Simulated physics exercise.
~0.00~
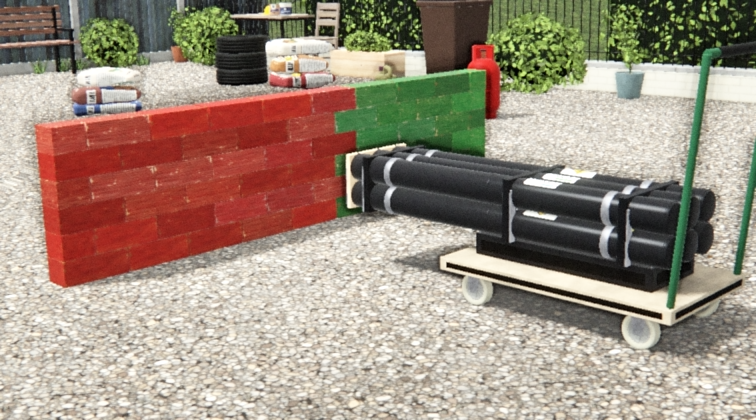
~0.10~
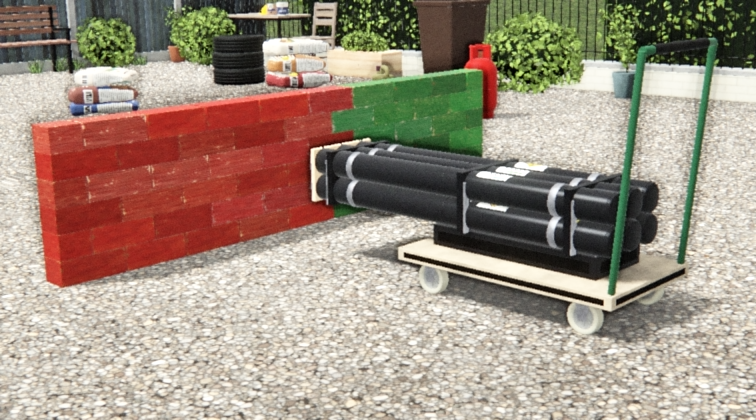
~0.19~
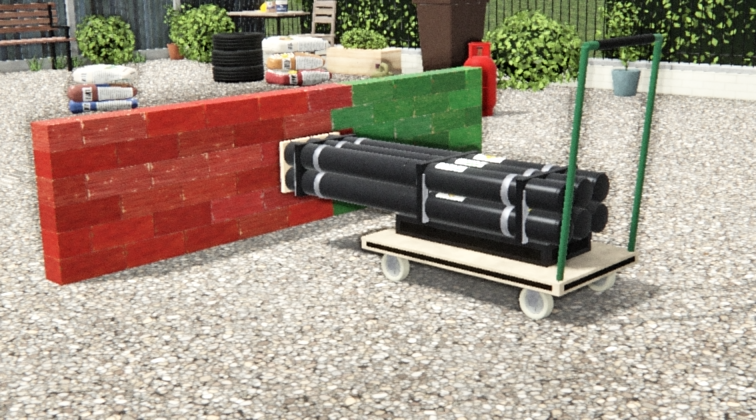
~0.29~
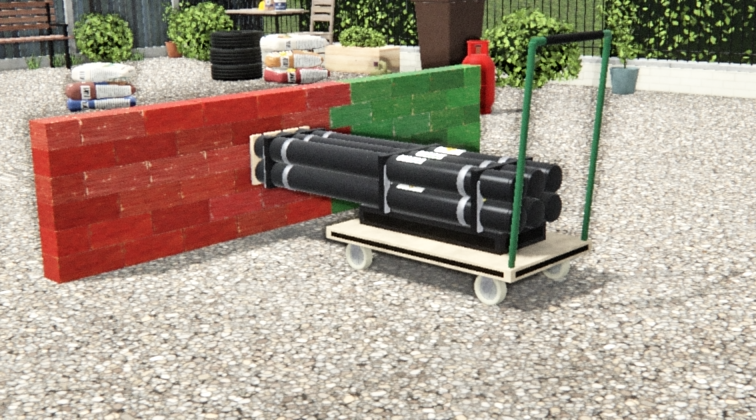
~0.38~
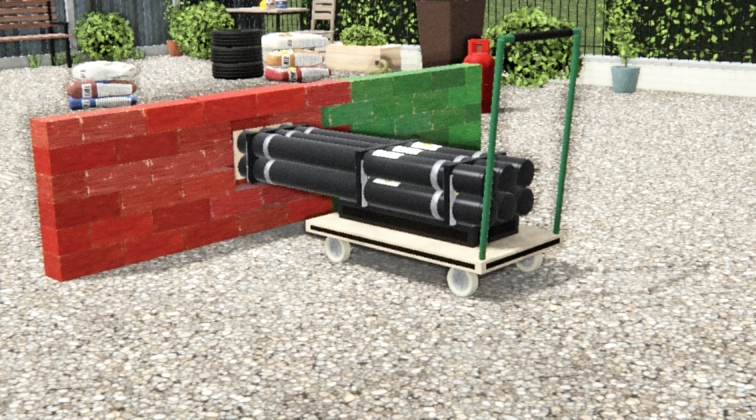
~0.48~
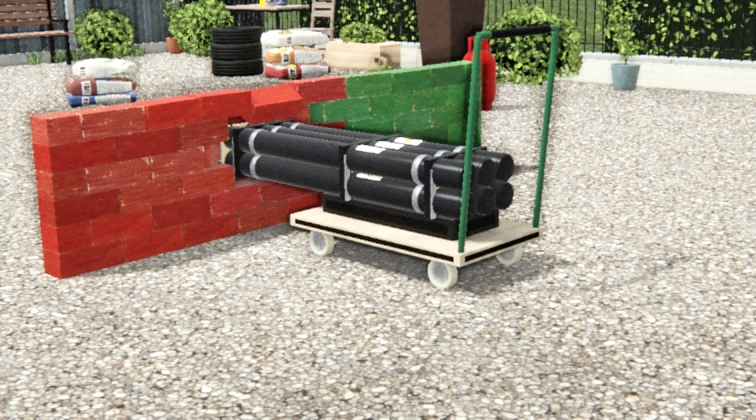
A low wall of red and green blocks stands across a sunlit gravel yard, seen from slightly above by a still camera, with a bench, stacked bags, tyres and shrubs behind. Its long left part is red and its right part green, while a green-handled trolley carries strapped black pipes at right. The trolley rolls leftward and away, and the pipes' front end pushes into the wall, shifting and tilting some blocks.
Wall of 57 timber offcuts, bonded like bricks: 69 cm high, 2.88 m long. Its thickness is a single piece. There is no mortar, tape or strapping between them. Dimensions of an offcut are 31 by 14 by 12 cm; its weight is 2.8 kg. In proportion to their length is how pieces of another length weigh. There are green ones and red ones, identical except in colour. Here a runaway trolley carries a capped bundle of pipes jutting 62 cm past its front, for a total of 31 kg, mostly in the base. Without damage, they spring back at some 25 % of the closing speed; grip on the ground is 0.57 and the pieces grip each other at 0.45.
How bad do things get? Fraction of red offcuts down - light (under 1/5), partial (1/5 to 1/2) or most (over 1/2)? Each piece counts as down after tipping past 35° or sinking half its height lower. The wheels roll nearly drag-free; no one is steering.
Partial.
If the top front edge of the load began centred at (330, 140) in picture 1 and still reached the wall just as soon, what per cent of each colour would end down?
Then green 0, red 0 per cent.
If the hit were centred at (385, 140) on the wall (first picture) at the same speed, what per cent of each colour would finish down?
That would leave green at 40 % and red at 10 %.
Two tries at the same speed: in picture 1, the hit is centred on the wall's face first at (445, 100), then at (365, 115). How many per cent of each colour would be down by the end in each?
You'd get green at 60 followed by 20, and red at 0 followed by 10 percent.
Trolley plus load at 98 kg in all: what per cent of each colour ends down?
Down by colour: Green 10, red 40 per cent.
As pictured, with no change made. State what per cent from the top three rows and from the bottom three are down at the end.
That's 40% up top and 10% at the bottom.
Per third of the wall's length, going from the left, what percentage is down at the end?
20, 70 and 0 per cent, from left to right.
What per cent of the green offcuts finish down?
10 percent of the green ones.
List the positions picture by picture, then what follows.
In the first picture (we follow the side turned to the camera), load (356, 172) 69 cm short of the wall; top red offcut (335, 101); top green offcut (453, 85); no piece has moved.
Load (320, 166) 48 cm short of the wall; top red offcut (332, 101), in the second picture.
Load (289, 159) 27 cm short of the wall; top red offcut (331, 99), in the third picture.
Load (259, 152) 59 mm short of the wall; top red offcut (330, 97), in the fourth picture.
Load (241, 147) 8 cm into the wall's line; top red offcut (329, 95) displaced 10 mm; 11 stirred so far, in the fifth picture.
Load (228, 142) 18 cm into the wall's line; top red offcut (323, 91) displaced 46 mm; top green offcut (448, 76); steepest lean 29°, the offcut at (277, 112); 15 stirred so far, in the sixth picture.
Around 0.60 s, load 28 cm past the wall's line, still rolling; 3 of the 33 red offcuts down (3 of 57 in all colours); top red offcut tipped 14°.
Around 0.80 s, load 43 cm past the wall's line, still rolling; 9 of the 33 red offcuts down (11 of 57 in all colours); top red offcut tipped 46°, 10 cm lower.
Around 1.08 s, load 63 cm past the wall's line, still rolling; 12 of the 33 red offcuts down (14 of 57 in all colours); top red offcut tipped 71°, 51 cm lower.
Around 1.54 s, load 71 cm past the wall's line, stopped; 13 of the 33 red offcuts down (15 of 57 in all colours); top red offcut upside down.
Finally (2.7 s), load 71 cm past the wall's line, stopped; 13 of the 33 red offcuts down (15 of 57 in all colours); top red offcut upside down; top green offcut unmoved. That is 39 per cent. Seen by the last camera, middles, top red offcut near (288, 163), top green offcut near (439, 75).
